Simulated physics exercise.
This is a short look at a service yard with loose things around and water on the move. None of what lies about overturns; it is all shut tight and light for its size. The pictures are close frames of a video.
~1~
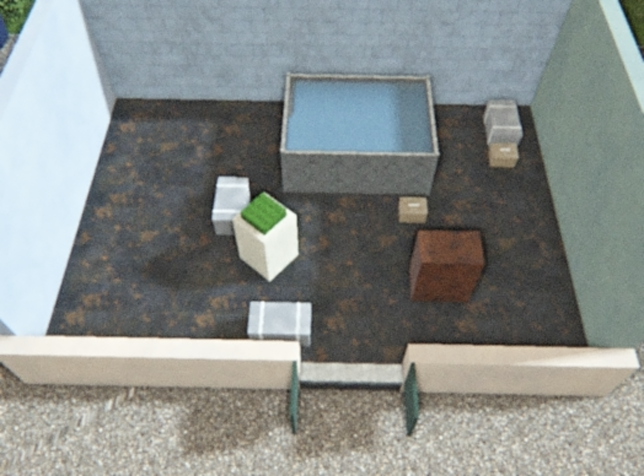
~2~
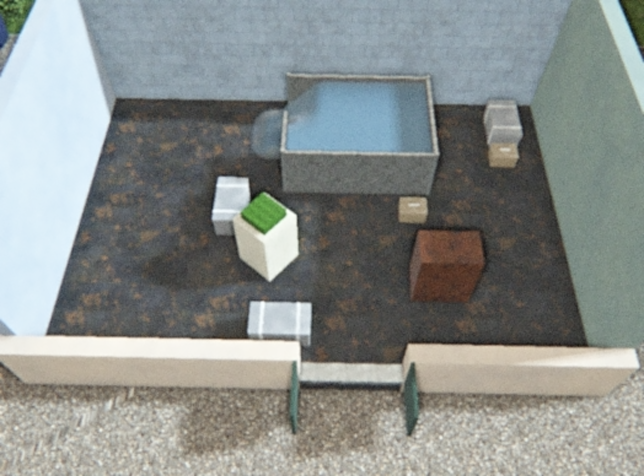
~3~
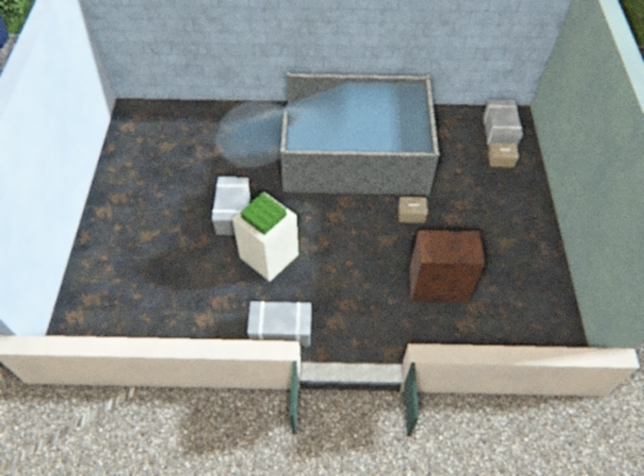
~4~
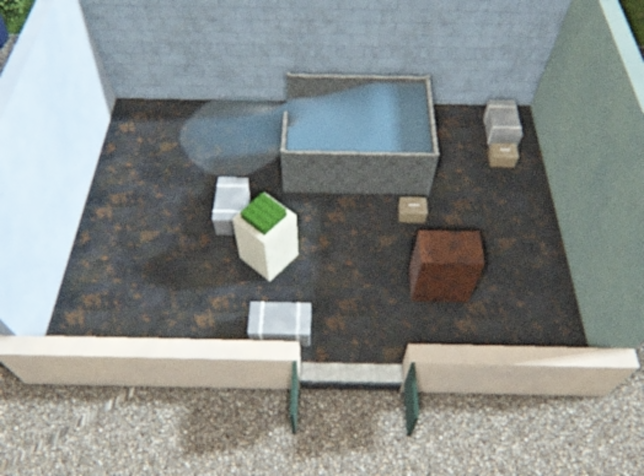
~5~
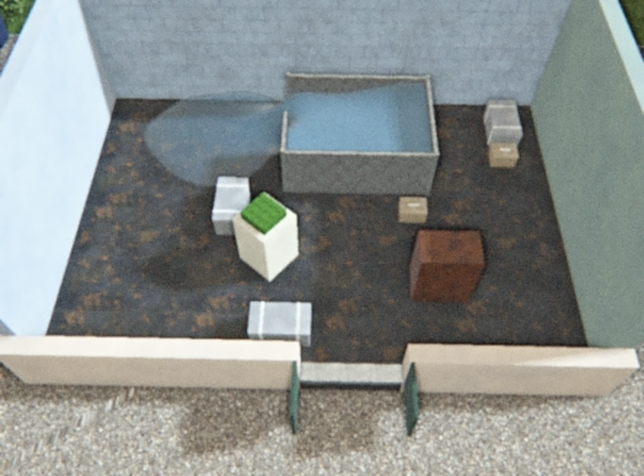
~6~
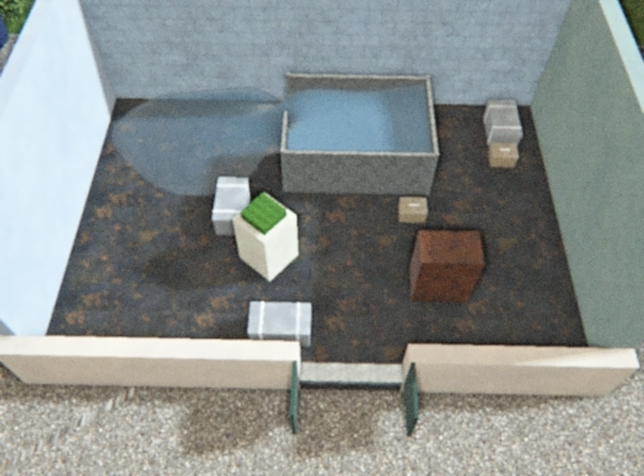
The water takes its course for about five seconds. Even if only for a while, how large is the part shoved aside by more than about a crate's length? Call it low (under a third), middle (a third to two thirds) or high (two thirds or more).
Low.
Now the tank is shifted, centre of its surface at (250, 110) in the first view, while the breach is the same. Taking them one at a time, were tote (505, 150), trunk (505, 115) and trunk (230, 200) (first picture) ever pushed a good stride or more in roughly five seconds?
Lab note - in sequence: Less than that; less than that; less than that.
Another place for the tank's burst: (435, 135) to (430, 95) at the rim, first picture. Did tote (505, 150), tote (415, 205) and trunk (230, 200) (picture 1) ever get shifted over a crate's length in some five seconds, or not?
First over the mark, then below the mark, then below the mark.
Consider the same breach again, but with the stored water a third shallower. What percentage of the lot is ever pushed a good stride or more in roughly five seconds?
I'd say somewhere about 0 percent.
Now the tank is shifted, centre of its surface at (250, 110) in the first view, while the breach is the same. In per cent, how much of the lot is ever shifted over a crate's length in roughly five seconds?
It works out at about 20 percent.
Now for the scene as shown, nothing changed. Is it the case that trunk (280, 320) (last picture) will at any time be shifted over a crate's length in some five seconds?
Looks like the full distance to me.
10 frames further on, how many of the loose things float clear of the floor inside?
The tally stands at 0.
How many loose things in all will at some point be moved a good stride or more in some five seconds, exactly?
1.
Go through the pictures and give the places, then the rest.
In the first frame, a trunk at (231, 198) rests on the ground; a tote at (414, 205) rests on the ground; 0 of 5 have shifted.
In the second frame, a trunk at (231, 198), on the bottom; a tote at (414, 205) rests on the ground; 0 of 5 have shifted.
In the third frame, a trunk at (231, 198) rests on the ground; a tote at (414, 205), on the bottom; 0 of 5 have shifted.
In the fourth frame, a trunk at (231, 198), on the bottom; a tote at (414, 205), on the bottom; 0 of 5 have shifted.
In the fifth frame, a trunk at (231, 198) rests on the ground; a tote at (414, 205) rests on the ground; 0 of 5 have shifted.
In the sixth frame, a trunk at (231, 198) rests on the ground; a tote at (414, 205) rests on the ground; 0 of 5 have shifted.
A moment on, 0 of 5 are well off their spots; 0 afloat.
Next, 0 of 5 are well off their spots; 0 afloat.
Later, 0 of 5 are well off their spots; 0 afloat.
In the end, 1 of 5 are well off their spots, and 1 have been at some point; 0 afloat.
